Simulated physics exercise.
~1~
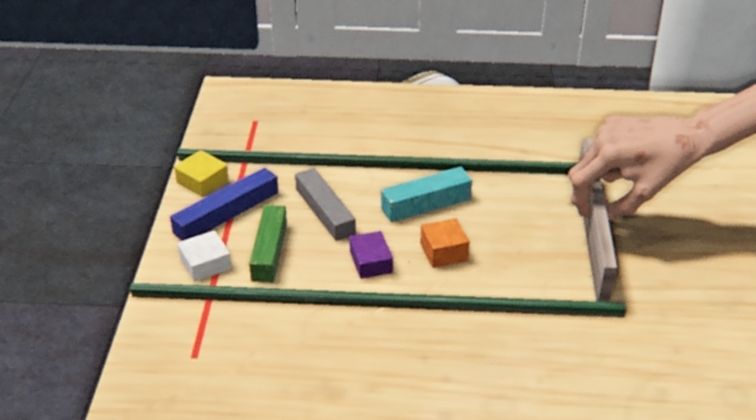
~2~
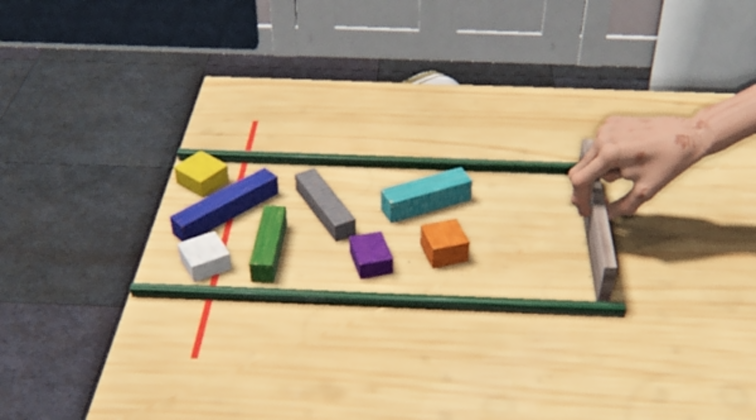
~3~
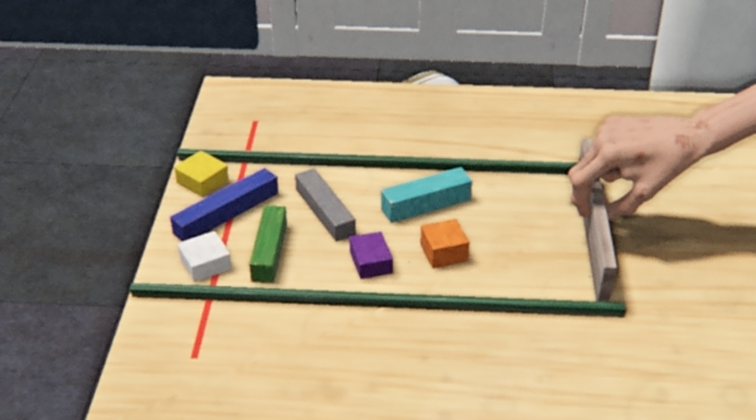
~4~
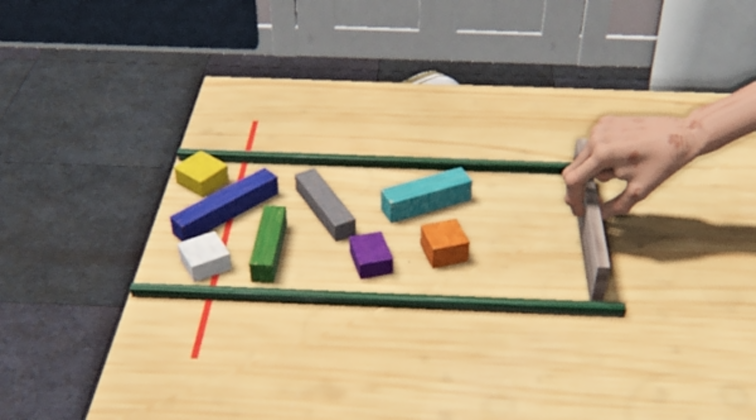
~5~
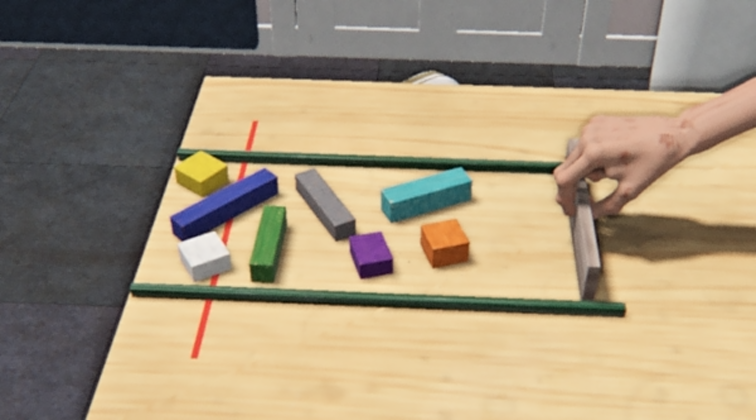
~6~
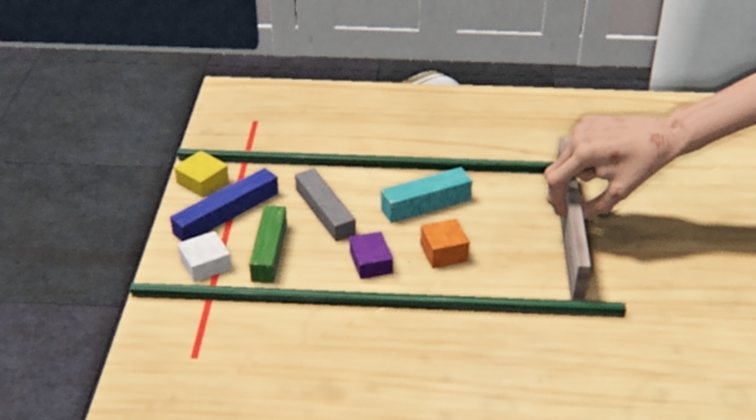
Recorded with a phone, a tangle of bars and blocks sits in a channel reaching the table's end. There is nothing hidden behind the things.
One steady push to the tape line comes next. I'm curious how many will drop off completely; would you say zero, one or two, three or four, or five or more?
I would say three or four.
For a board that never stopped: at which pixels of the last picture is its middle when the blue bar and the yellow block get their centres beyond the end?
Around (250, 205) first and around (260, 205) second.
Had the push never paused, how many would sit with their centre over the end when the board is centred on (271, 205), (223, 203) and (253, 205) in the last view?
The counts are 0, 4 and 1, in that order.
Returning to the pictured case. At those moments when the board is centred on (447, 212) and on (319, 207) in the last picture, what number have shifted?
That gives 2 for the first and 7 for the second.
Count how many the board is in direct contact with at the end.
Well, it touches 3.
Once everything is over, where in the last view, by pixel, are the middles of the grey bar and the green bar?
Near (179, 188) and (146, 243).
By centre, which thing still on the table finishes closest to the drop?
Green bar.
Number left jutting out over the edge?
Number: 2.
Soon after, none off yet; yellow block at rest near (202, 174); white block at rest near (205, 256); blue bar at rest near (226, 205).
In the end, the number that fall off is three or four; gone, blue bar, white block and yellow block.
